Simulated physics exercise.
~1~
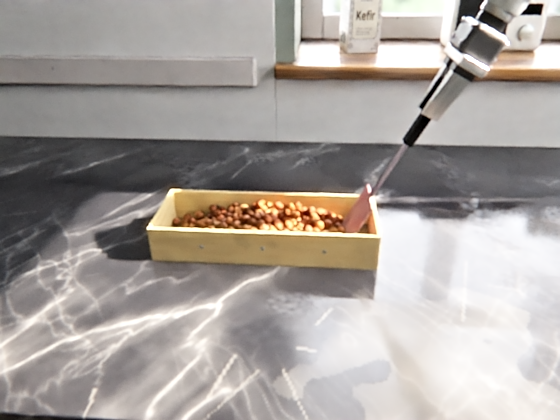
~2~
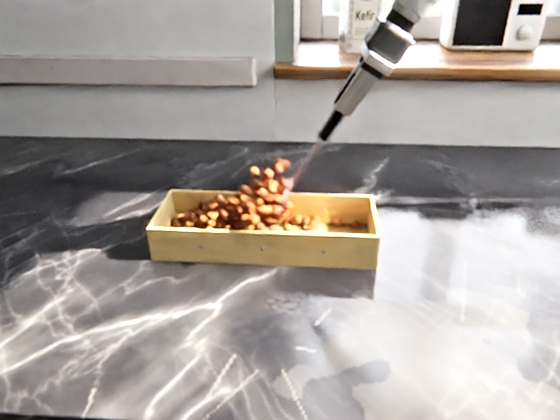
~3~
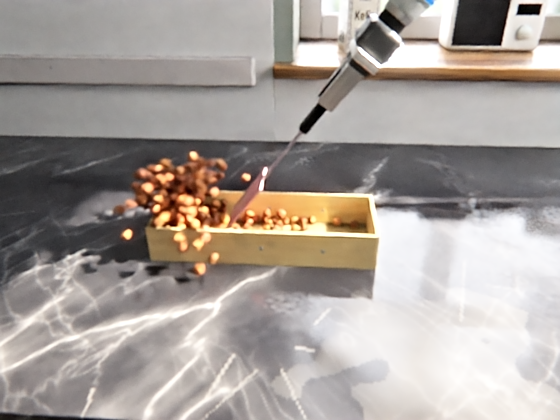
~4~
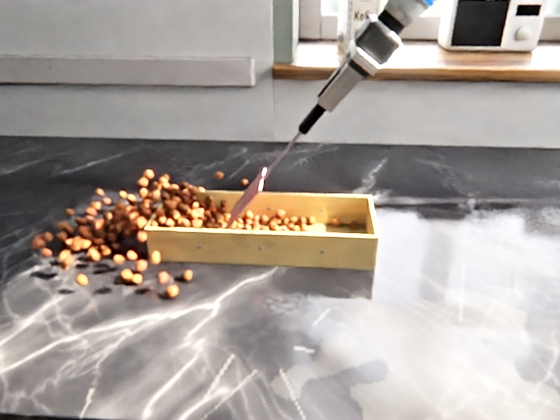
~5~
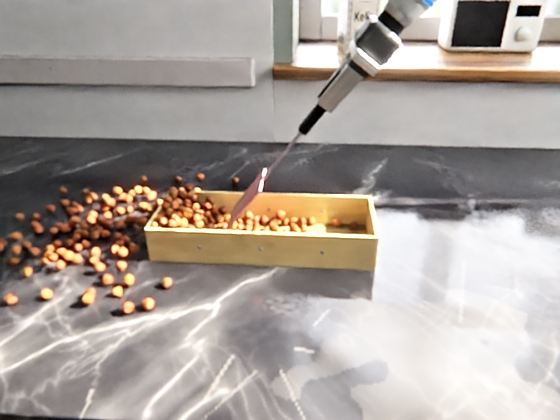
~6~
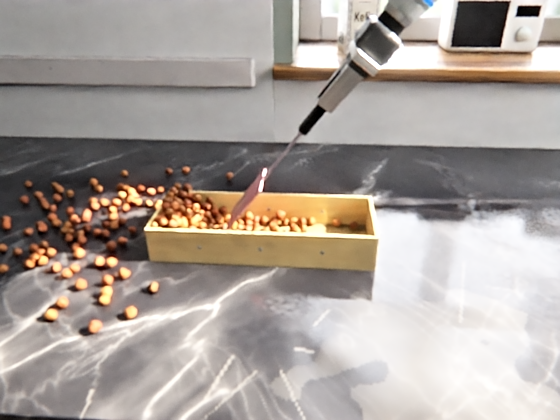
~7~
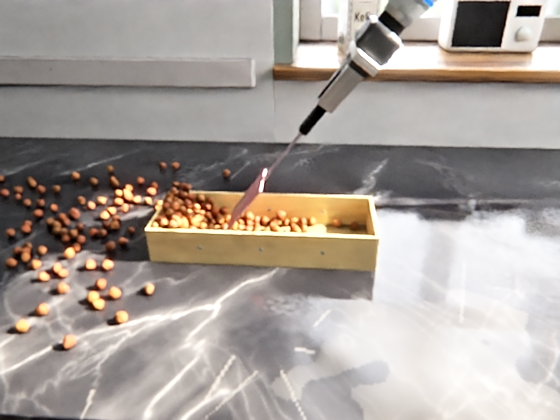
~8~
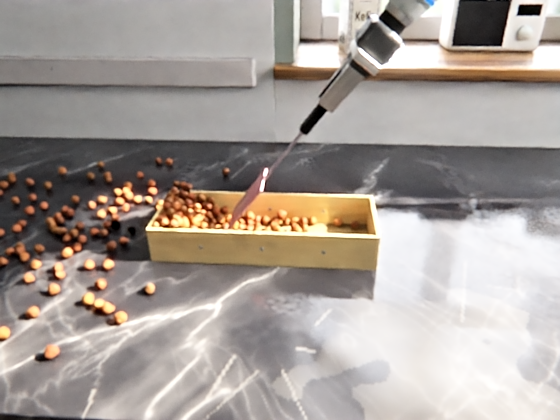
A robotic arm sweeps a turner left through a wooden trough, scattering many hazelnuts across the table.
